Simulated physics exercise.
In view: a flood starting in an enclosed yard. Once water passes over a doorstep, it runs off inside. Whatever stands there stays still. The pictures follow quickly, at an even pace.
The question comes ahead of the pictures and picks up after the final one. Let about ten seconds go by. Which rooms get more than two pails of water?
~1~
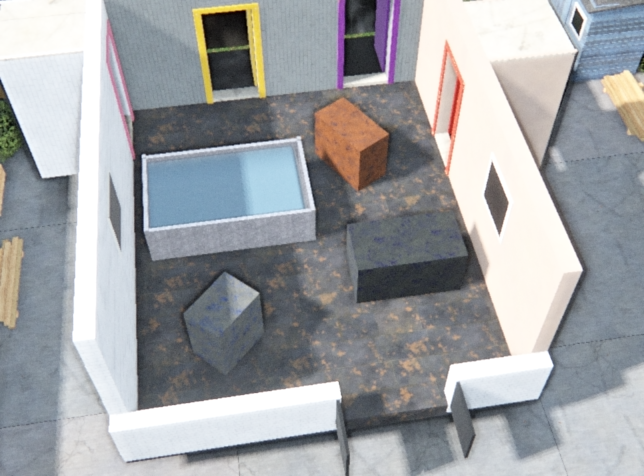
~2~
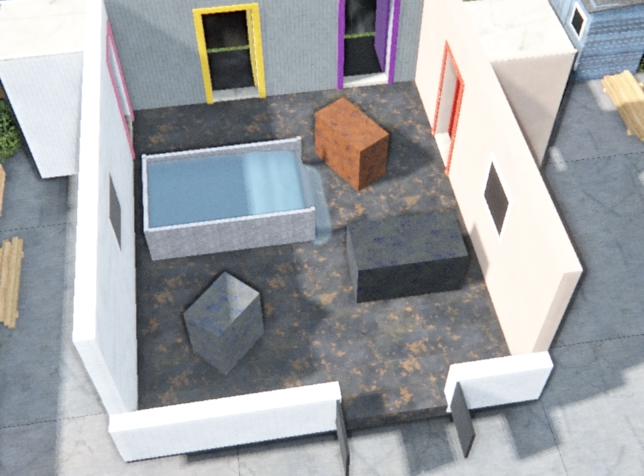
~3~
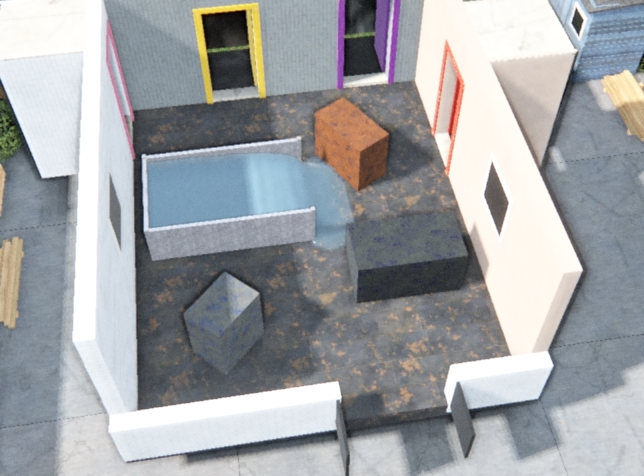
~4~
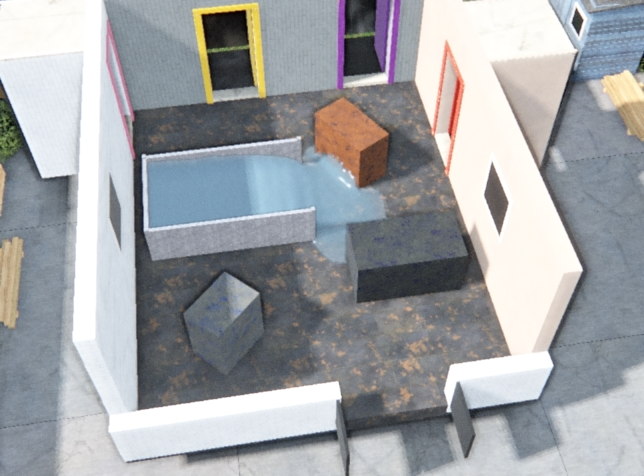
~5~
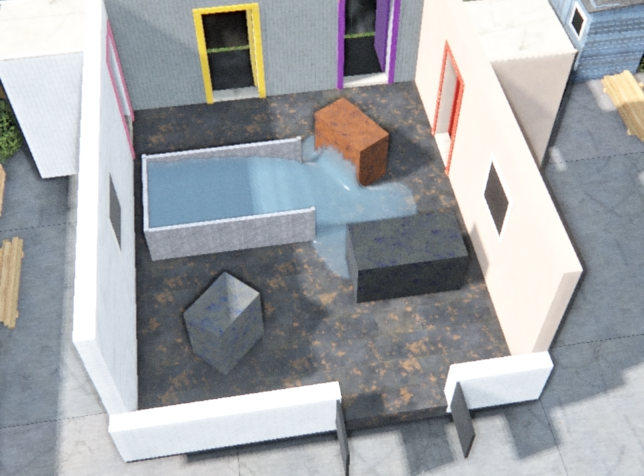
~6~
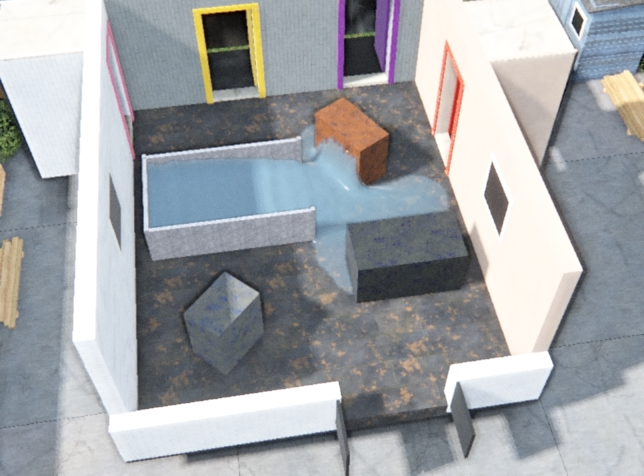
My prediction: The yellow door goes over two buckets, the pink door does not go over two buckets, the purple door goes over two buckets, the red door goes over two buckets.
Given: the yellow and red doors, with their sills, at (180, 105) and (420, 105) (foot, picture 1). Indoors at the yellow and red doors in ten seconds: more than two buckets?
Yellow door: Exceeds the limit; red door: Exceeds the limit.
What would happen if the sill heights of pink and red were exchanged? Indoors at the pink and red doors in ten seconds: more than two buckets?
Taking them one by one, the pink door gets past it while the red one remains short of it.
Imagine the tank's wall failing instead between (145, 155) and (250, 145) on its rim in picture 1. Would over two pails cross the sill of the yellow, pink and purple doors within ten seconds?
The yellow one exceeds the limit, the pink one exceeds the limit, and the purple one exceeds the limit.
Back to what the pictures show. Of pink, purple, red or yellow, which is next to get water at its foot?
Looks like the red door.
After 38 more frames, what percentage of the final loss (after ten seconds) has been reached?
I'd put it at 75 per cent.
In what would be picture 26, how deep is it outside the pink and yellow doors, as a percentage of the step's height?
Close to 60 per cent for the first one and close to 150 per cent for the second.
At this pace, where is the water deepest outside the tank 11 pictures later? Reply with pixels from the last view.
Near (467, 229).
A moment on, water covers 25 % of the floor; the yellow door not reached, the pink door not reached, the purple door not reached, the red door wet at the sill, nothing in.
Next, water covers 45 % of the floor; the yellow door under two buckets in, the pink door not reached, the purple door not reached, the red door under two buckets in.
Then, water covers 65 % of the floor; the yellow door over two buckets in, the pink door wet at the sill, nothing in, the purple door under two buckets in, the red door over two buckets in.
Later, water covers 90 % of the floor; the yellow door over two buckets in, the pink door wet at the sill, nothing in, the purple door far over two buckets in, the red door over two buckets in.
In the end, water covers 100 % of the floor; the yellow door over two buckets in, the pink door wet at the sill, nothing in, the purple door far over two buckets in, the red door over two buckets in.
